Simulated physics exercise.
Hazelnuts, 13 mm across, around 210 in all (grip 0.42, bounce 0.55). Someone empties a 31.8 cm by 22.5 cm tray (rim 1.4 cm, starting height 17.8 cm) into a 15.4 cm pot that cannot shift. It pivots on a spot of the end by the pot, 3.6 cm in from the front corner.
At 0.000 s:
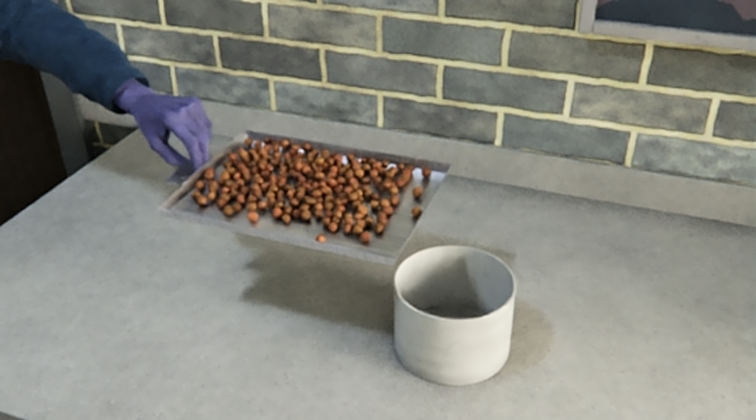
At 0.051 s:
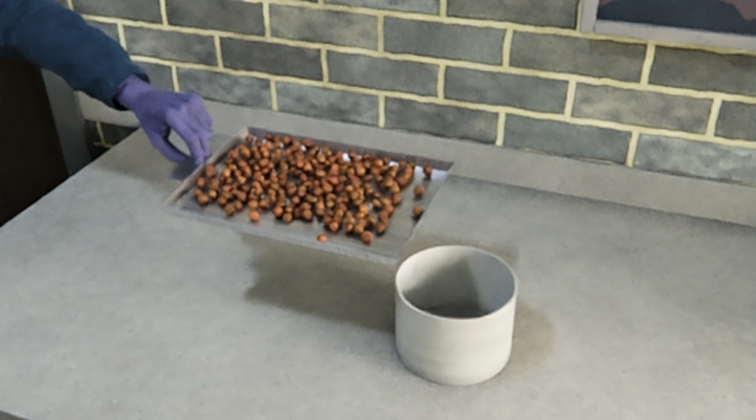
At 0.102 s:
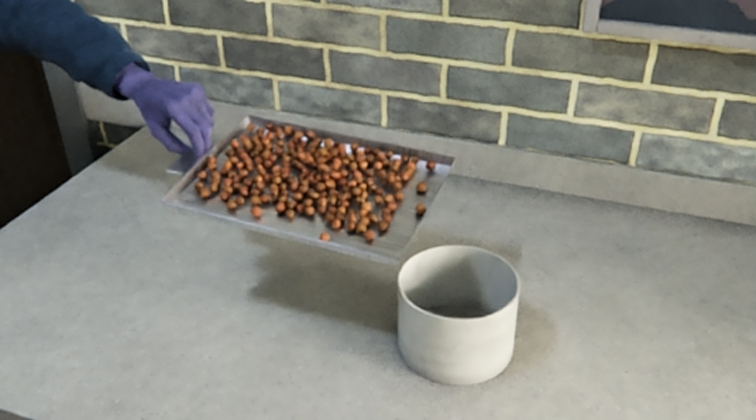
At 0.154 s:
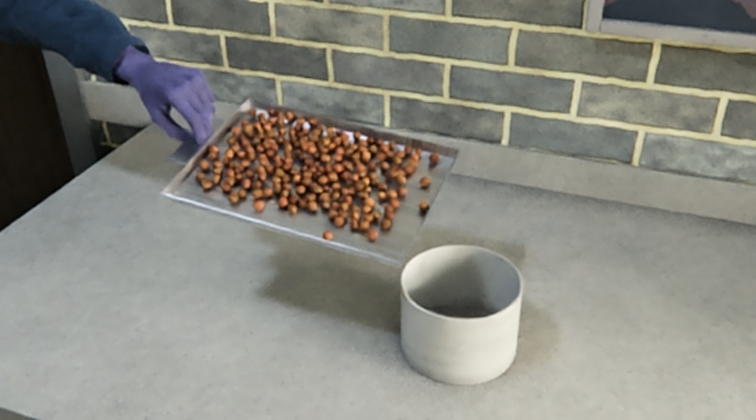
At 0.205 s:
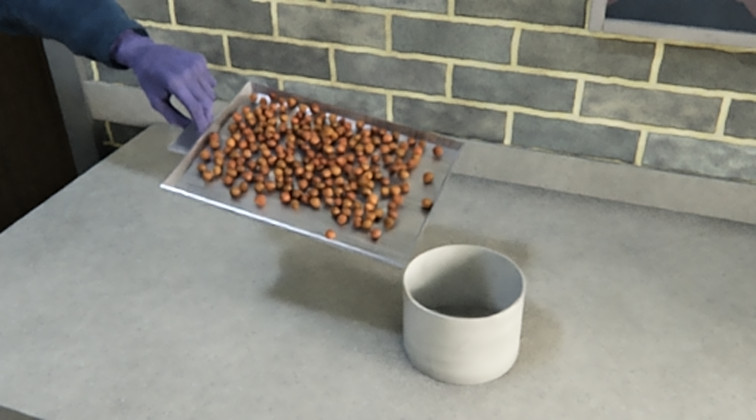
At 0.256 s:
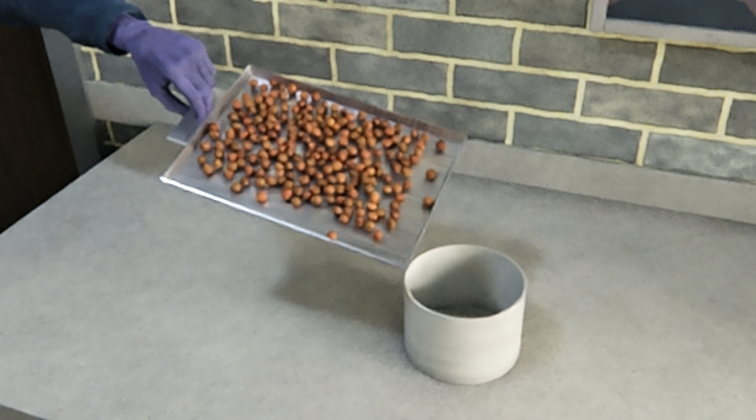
Shallow clear tray of reddish-brown nuts tilting down toward a pale round pot as a purple-gloved hand raises its left end.
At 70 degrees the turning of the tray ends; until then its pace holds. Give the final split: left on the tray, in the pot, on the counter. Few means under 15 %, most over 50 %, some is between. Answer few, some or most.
Tray few, pot few, counter most.
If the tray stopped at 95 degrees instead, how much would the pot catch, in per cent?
In that case some 5 per cent.
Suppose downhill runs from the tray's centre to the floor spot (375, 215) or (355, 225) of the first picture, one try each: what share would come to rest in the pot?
Some 60 and 30 per cent.
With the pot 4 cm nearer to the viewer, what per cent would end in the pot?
It would be near 30 per cent.
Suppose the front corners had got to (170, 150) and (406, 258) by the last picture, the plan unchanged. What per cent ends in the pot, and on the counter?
Pot 60, counter 40.
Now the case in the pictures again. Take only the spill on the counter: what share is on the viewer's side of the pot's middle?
Roughly 100 per cent.
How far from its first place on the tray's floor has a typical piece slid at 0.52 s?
Roughly 9 cm.
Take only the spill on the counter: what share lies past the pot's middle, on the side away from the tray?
Some 40 per cent.
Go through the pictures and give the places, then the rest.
In the first picture, tray tilt 0 degrees, front corners at (162, 207) and (393, 255); middle of the pieces at (311, 182); pot at (454, 280).
In the second picture, tray tilt 1 degrees, front corners at (163, 205) and (394, 256); middle of the pieces at (312, 180).
In the third picture, tray tilt 4 degrees, front corners at (165, 199) and (397, 257), lowest corner right front; middle of the pieces at (314, 174).
In the fourth picture, tray tilt 9 degrees, front corners at (166, 191) and (400, 259), lowest corner right front; middle of the pieces at (317, 166).
In the fifth picture, tray tilt 14 degrees, front corners at (167, 184) and (403, 261), lowest corner right front; middle of the pieces at (319, 157).
In the sixth picture, tray tilt 19 degrees, front corners at (167, 177) and (404, 263), lowest corner right front; middle of the pieces at (320, 150); pot at (465, 279). The tray's pace is about 95 degrees a second.
Then, at 0.52 s, tilt 45 degrees; the tray holds 100 %, the pot 0 %.
Then, at 0.69 s, tilt 61 degrees; the tray holds 70 %, the pot 0 %.
After 0.99 s, tilt 70 degrees; the tray holds 10 %, the pot 5 %.
At rest (2.3 s), tray 0 %, pot 5 %, counter 95 %.
